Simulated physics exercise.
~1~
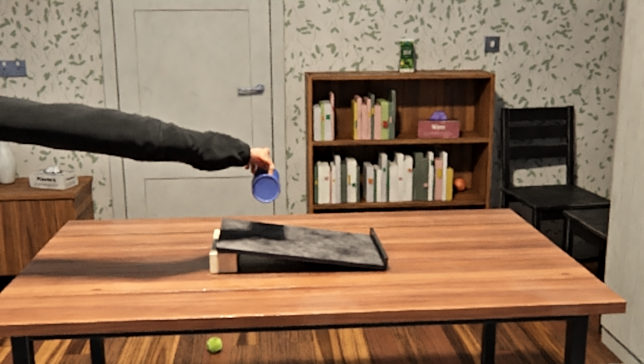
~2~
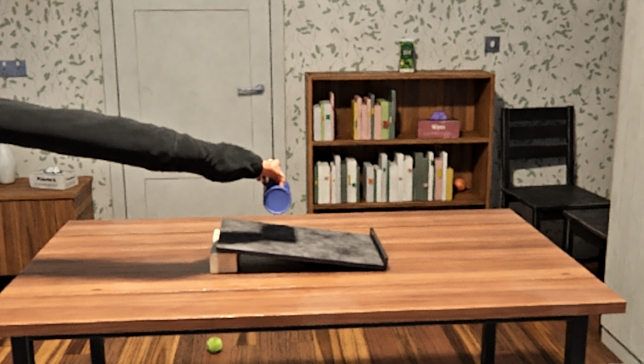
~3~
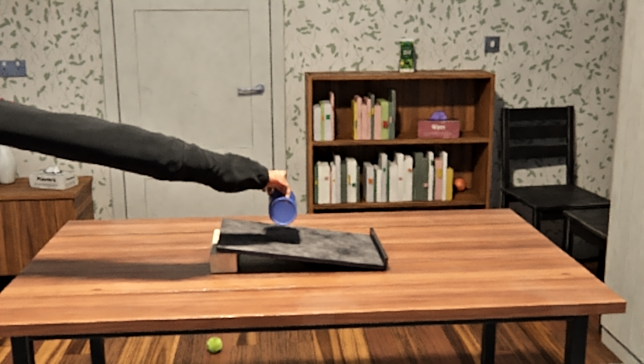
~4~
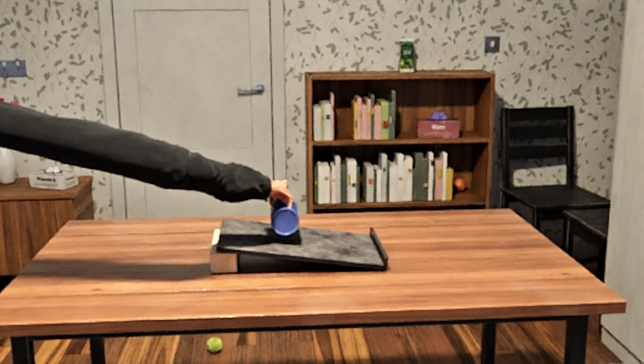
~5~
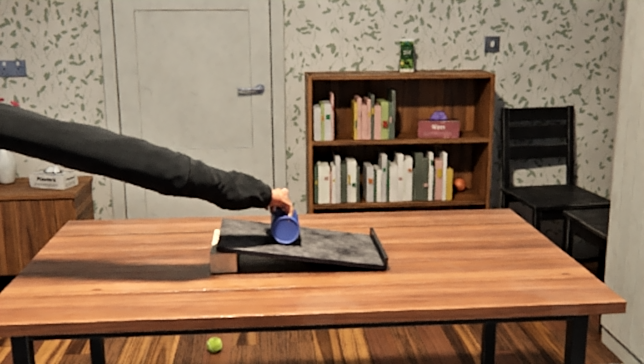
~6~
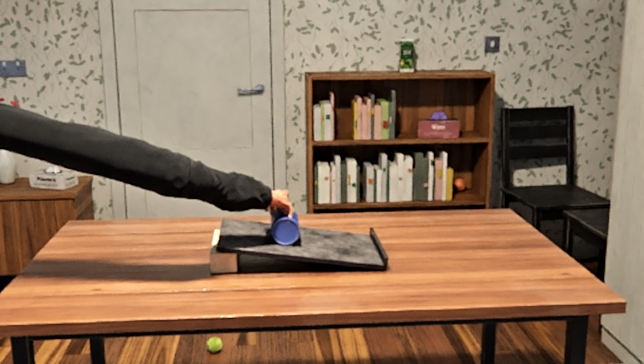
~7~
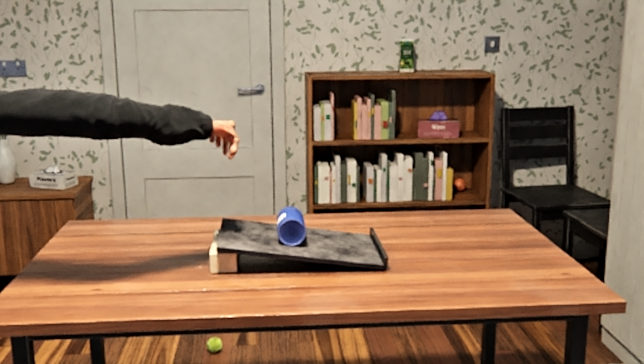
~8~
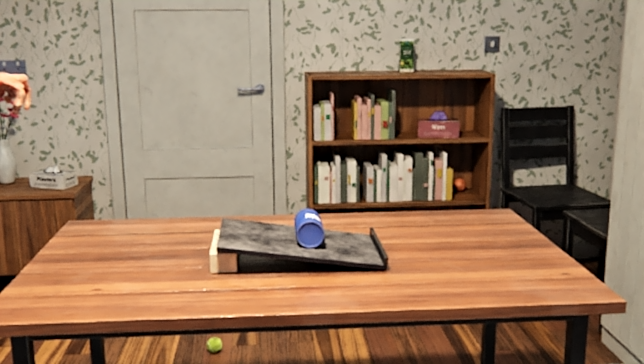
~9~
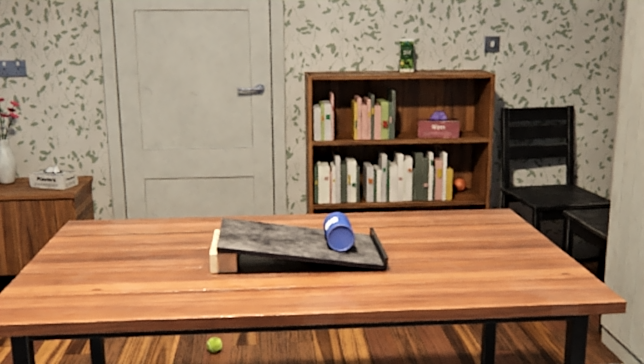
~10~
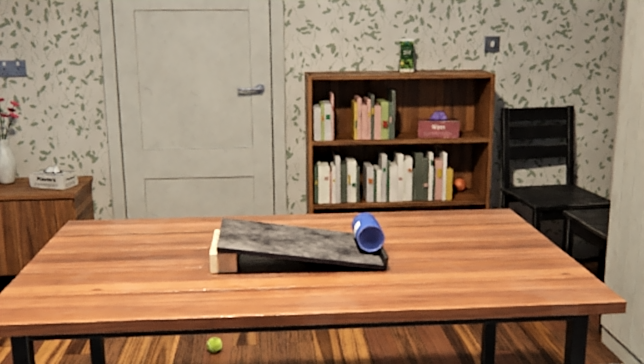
The video shows a hand lowering a blue jar on its side onto a sloping dark board on a wooden table, then letting go and drawing back left as the jar rolls down to the right, ending near the board's lower end.
